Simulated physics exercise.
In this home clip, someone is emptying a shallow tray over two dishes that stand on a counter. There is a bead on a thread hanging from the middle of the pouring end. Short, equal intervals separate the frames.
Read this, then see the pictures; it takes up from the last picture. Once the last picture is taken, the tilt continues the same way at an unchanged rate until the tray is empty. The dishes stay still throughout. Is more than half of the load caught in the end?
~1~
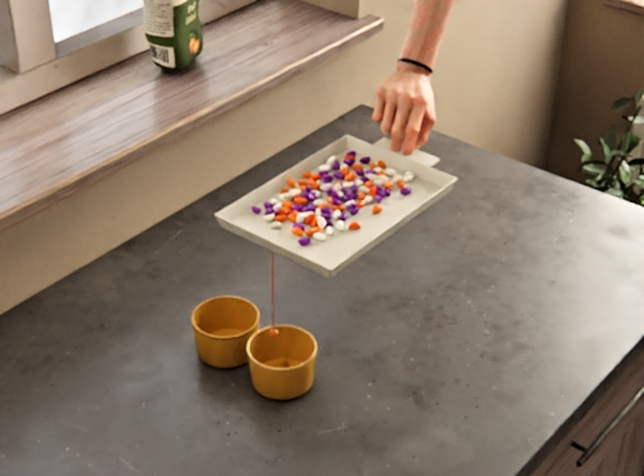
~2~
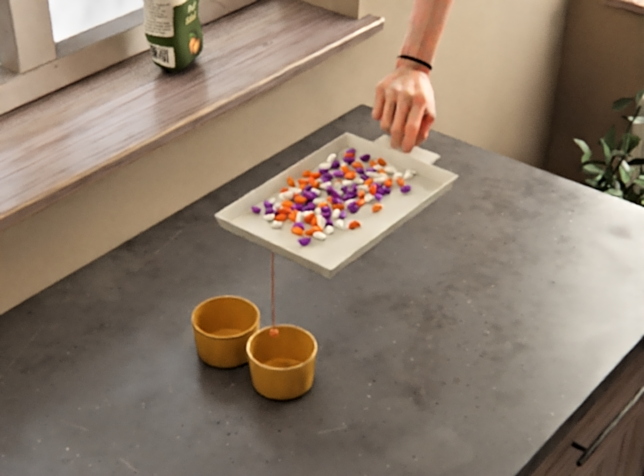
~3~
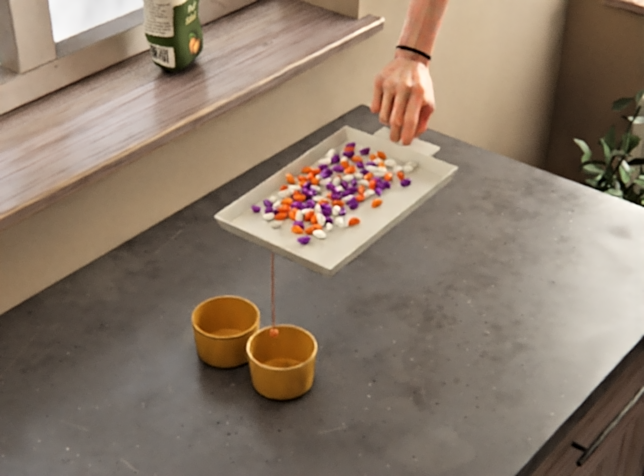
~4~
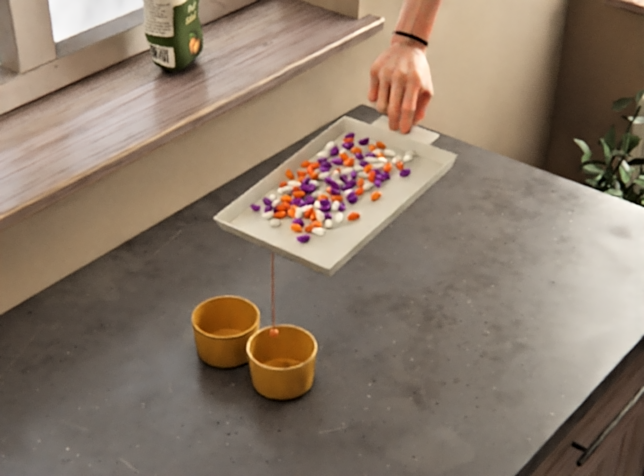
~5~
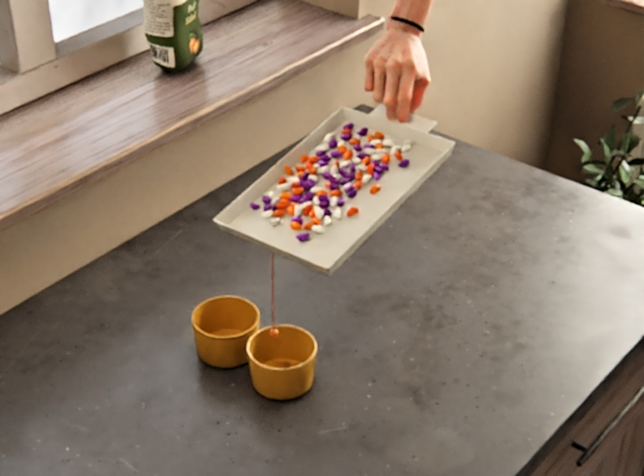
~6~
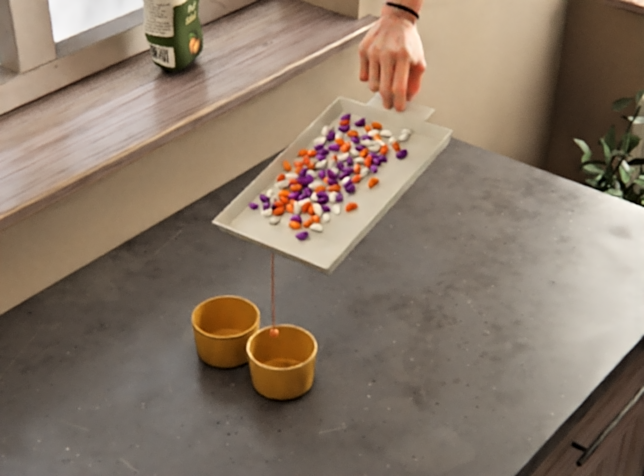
No.
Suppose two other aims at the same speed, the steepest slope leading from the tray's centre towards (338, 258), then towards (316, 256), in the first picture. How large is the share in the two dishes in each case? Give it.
Shares: 0 %, then 0 %.
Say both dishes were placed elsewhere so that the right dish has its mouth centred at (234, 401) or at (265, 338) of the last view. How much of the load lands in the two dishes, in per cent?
Roughly 0 % and 30 %.
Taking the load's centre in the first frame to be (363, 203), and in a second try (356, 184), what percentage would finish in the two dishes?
Around 40 percent the first time, around 30 percent the second.
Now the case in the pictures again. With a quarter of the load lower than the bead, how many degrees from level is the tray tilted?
The angle is around 85°.
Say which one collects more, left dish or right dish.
That would be the leftward one.
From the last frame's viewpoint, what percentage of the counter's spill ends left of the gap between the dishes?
Share to the left: Near 100 per cent.
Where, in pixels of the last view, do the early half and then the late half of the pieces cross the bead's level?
At (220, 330) for the first part, then at (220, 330) for the others.
Soon, tray tipped steeply; nearly all on the tray; a small part in the air.
A while on, tray tipped right over; about half on the tray; a small part in the left dish; about a quarter outside both; about a quarter in the air.
Towards the end, tray tipped past a quarter turn; a stray few in the right dish; about a quarter in the left dish; about two thirds outside both.
Finally, tray tipped past a quarter turn; a stray few in the right dish; about a quarter in the left dish; about two thirds outside both.
